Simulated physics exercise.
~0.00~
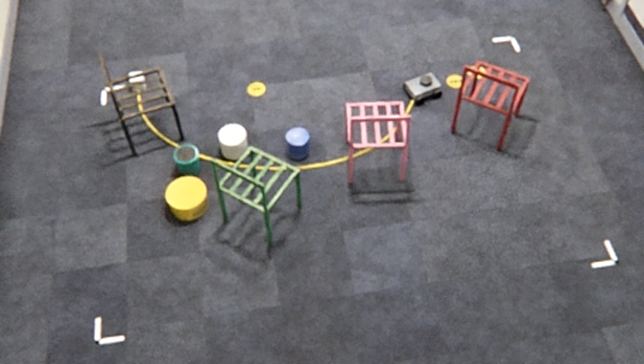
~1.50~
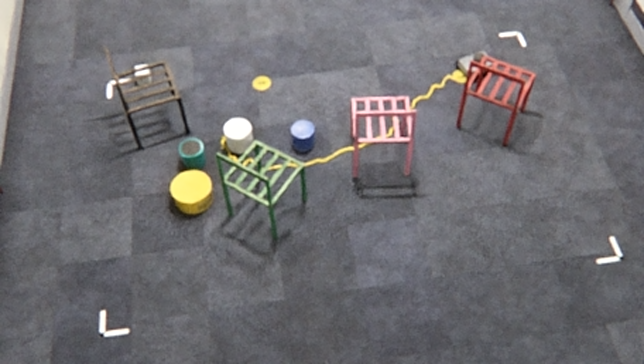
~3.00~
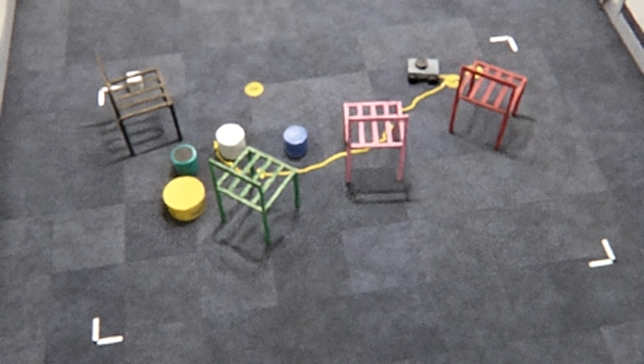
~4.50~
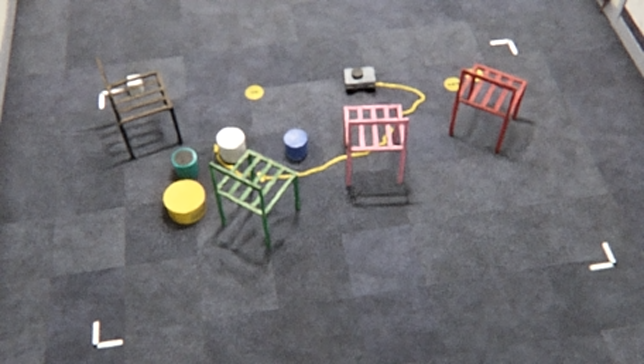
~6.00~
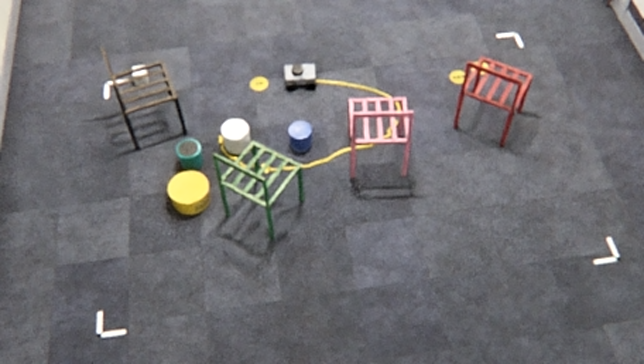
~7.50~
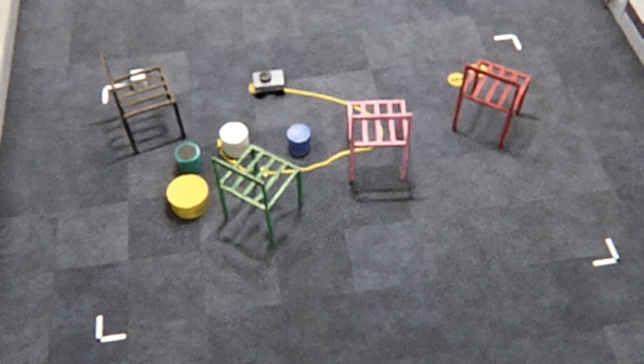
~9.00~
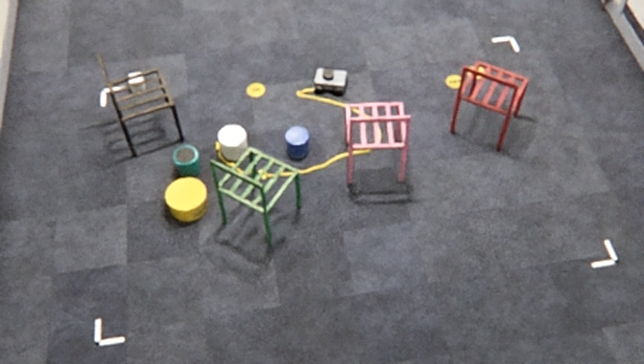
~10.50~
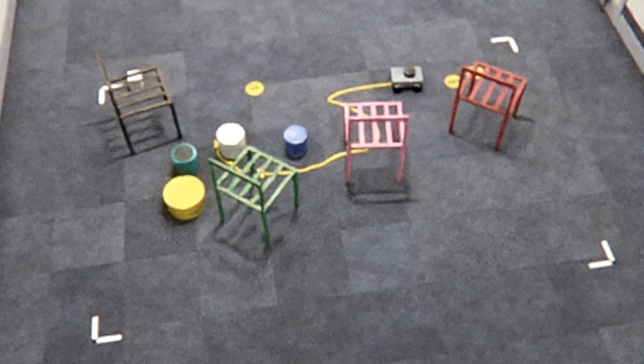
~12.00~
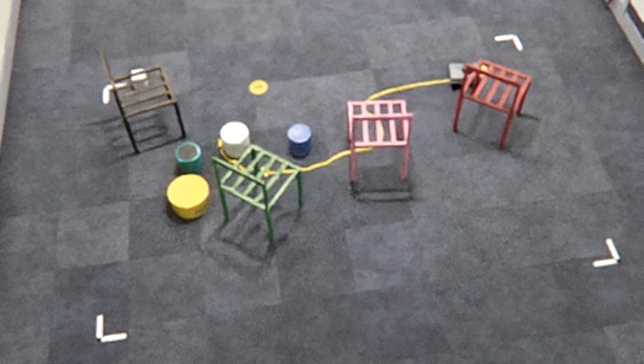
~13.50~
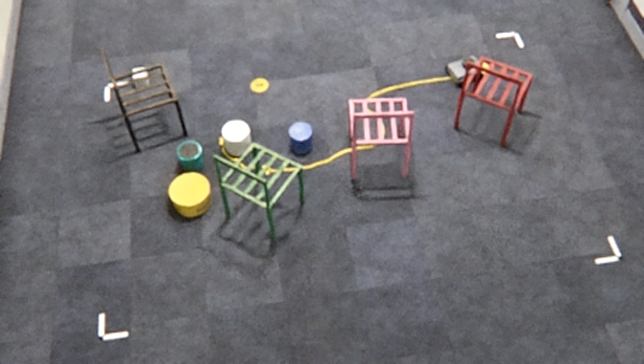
A small dark cart trailing a yellow lead drives across a grey carpeted hallway floor, seen from above. Black, green, pink and red chairs stand from left to right, with a white tub, teal pot, yellow bucket and blue tub around the green one. The lead first reaches the black chair, but as the cart moves right to the red chair, its far end comes away and lies near the white tub, plug out. The cart then heads left behind the pink chair to the left yellow mark, bending the lead. Finally it returns right and stops beside the red chair, everything else still standing.
